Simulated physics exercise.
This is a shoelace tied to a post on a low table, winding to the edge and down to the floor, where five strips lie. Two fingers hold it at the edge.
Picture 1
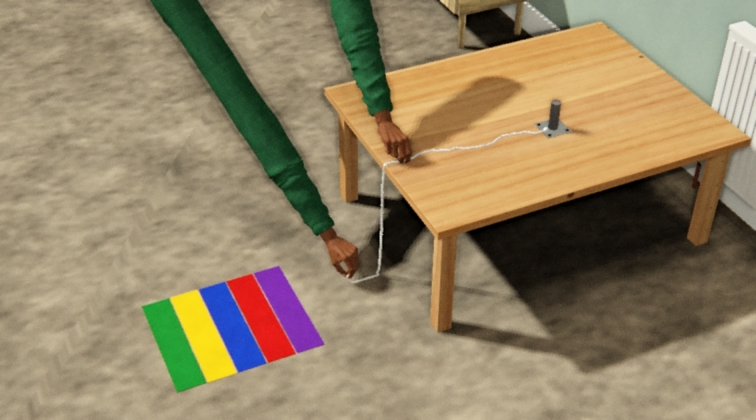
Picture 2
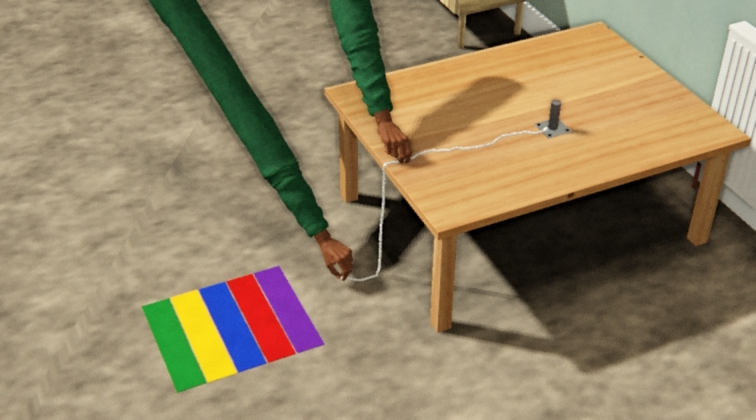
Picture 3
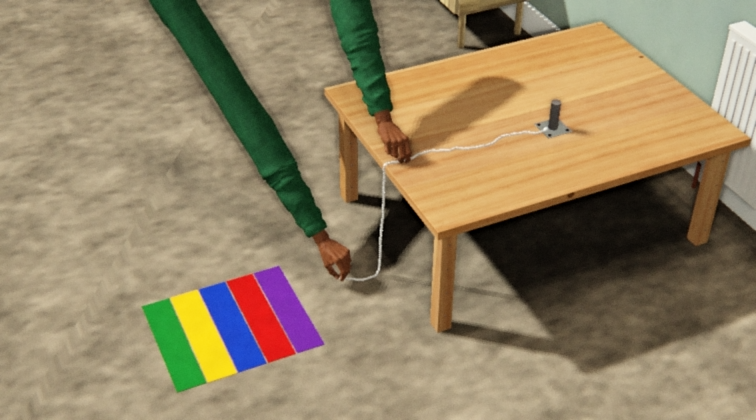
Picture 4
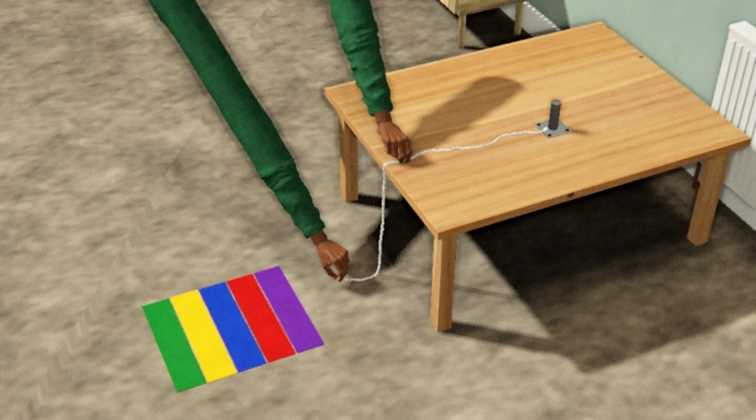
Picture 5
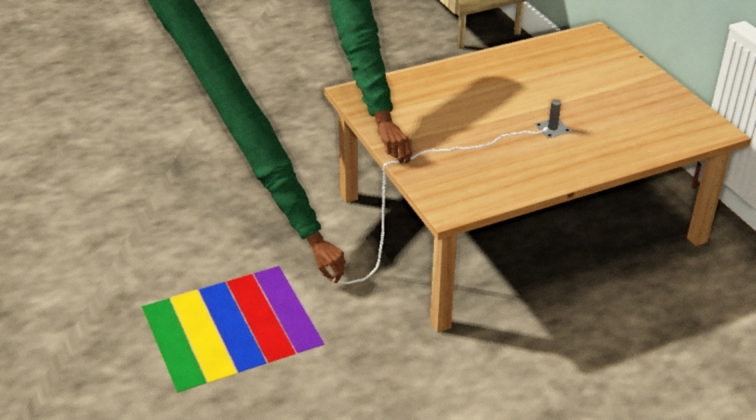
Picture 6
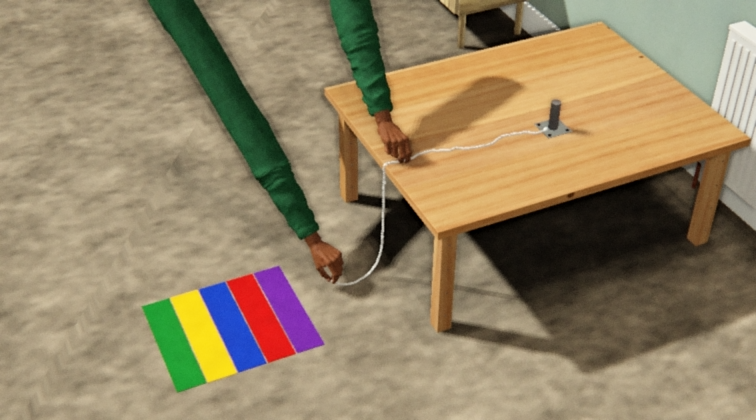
Green-sleeved arms holding a white cord at a wooden table's edge, the lower hand drawing its end slightly left near coloured strips.
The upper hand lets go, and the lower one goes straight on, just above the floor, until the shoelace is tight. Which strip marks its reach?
The red one.
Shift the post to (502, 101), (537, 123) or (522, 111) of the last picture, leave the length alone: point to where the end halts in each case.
About (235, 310), (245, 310) and (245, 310).
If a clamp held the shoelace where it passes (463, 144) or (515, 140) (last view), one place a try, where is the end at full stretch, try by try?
In that order: (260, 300) and (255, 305).
Early on, end near (314, 286); short of the strips.
Midway, end near (276, 298); over purple.
At the end of the slack, end near (254, 304); over red. It halts on the red strip.
